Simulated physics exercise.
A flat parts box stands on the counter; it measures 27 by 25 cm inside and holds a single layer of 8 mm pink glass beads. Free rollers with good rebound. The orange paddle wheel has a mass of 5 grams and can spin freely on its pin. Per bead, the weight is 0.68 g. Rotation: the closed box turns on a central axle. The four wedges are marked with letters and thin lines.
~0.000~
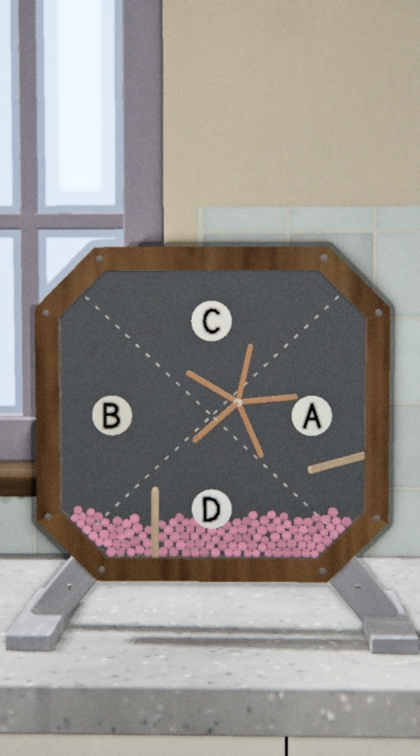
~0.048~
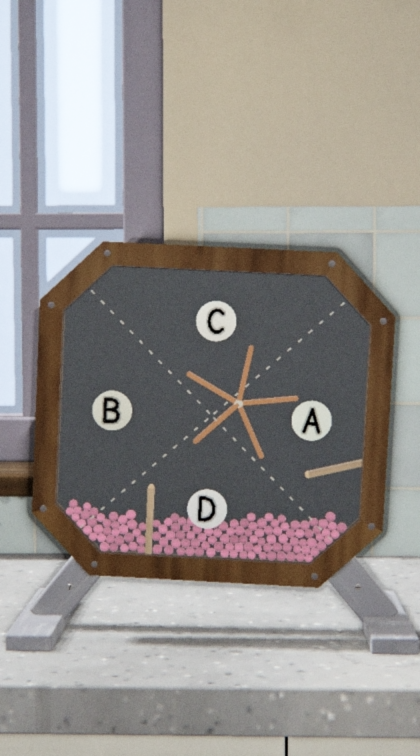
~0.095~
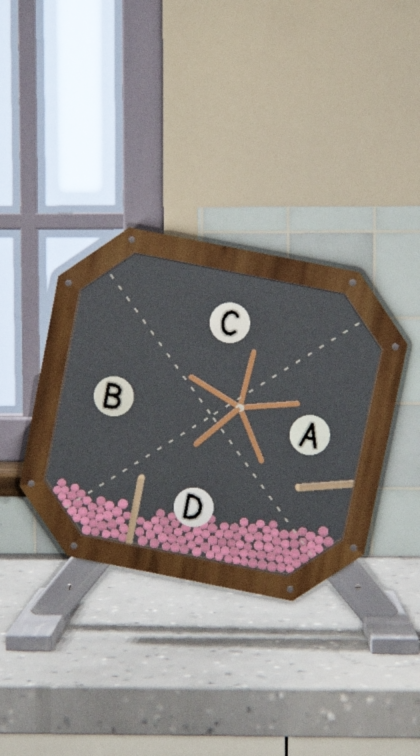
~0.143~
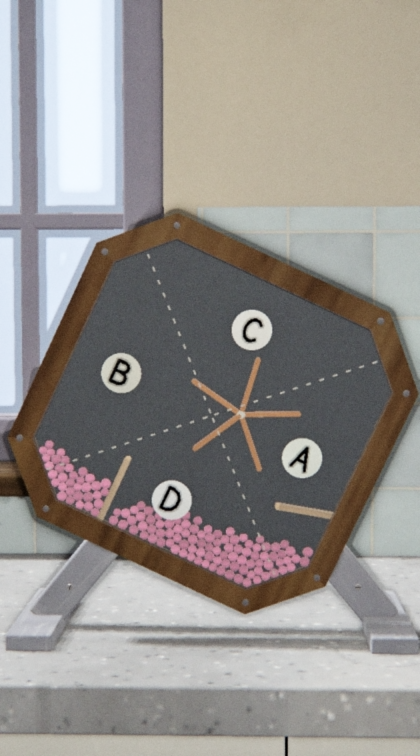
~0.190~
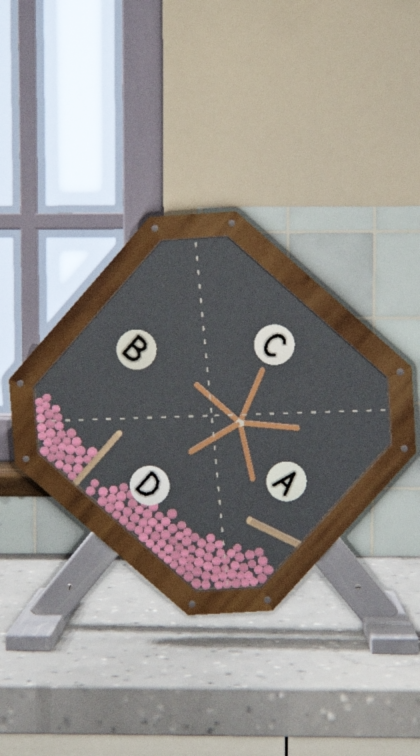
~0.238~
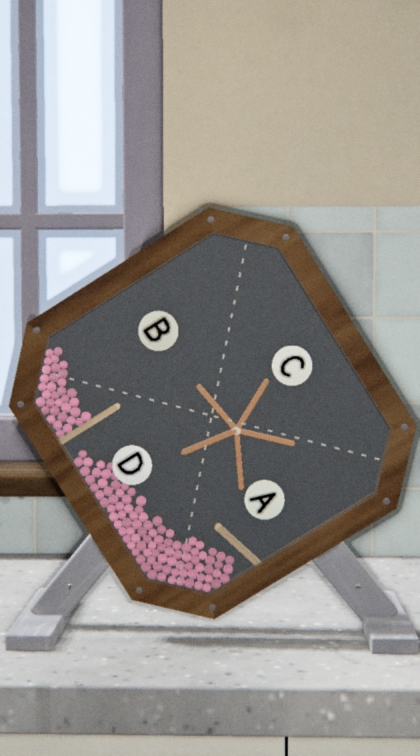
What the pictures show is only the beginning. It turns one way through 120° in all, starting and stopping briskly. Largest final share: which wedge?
Marked A.
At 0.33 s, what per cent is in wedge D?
I'd put it near 65 in a hundred.
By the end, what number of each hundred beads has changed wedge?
About 85 %.
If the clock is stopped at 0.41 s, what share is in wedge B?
5 per cent.
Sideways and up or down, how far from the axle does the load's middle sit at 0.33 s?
Roughly 10 centimetres to the left and 3 centimetres below.
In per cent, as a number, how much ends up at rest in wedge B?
Roughly 0 per cent.
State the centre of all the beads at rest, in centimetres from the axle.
Offset approx. 5 cm left, 9 cm below.
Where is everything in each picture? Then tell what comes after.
Level; about 130 beads; beads' middle (215, 535); highest (78, 510); orange paddle wheel (238, 402); A (312, 416), B (112, 415), C (212, 321), D (212, 509), in the first picture.
Turned 3° clockwise; beads' middle (211, 535); highest (73, 504), in the second picture.
Turned 11° clockwise; beads' middle (197, 533); highest (62, 483); wall ends (141, 478), (299, 488), in the third picture.
Turned 25° clockwise; beads' middle (175, 528); highest (49, 445); orange paddle wheel (241, 414), in the fourth picture.
Turned 41° clockwise; beads' middle (151, 516); highest (47, 398), in the fifth picture.
Turned 58° clockwise; beads' middle (129, 498); highest (58, 352); orange paddle wheel (237, 430); A (265, 500), B (158, 331), C (292, 366), D (132, 465), in the sixth picture.
After 0.33 s, it stands 90° clockwise; the beads' middle is 10 cm left of and 3 cm below the centre; A 30 %, B 5 %, D 65 %.
After 0.41 s, it stands 113° clockwise; the beads' middle is 10 cm left of and level with the centre; A 35 %, B 5 %, D 60 %.
After 0.49 s, it stands 120° clockwise; the beads' middle is 9 cm left of and level with the centre; A 35 %, B 15 %, D 45 %.
All still by 2.2 s, it stands 120° clockwise; A 70 %, B 0 %, C 15 %, D 15 %.
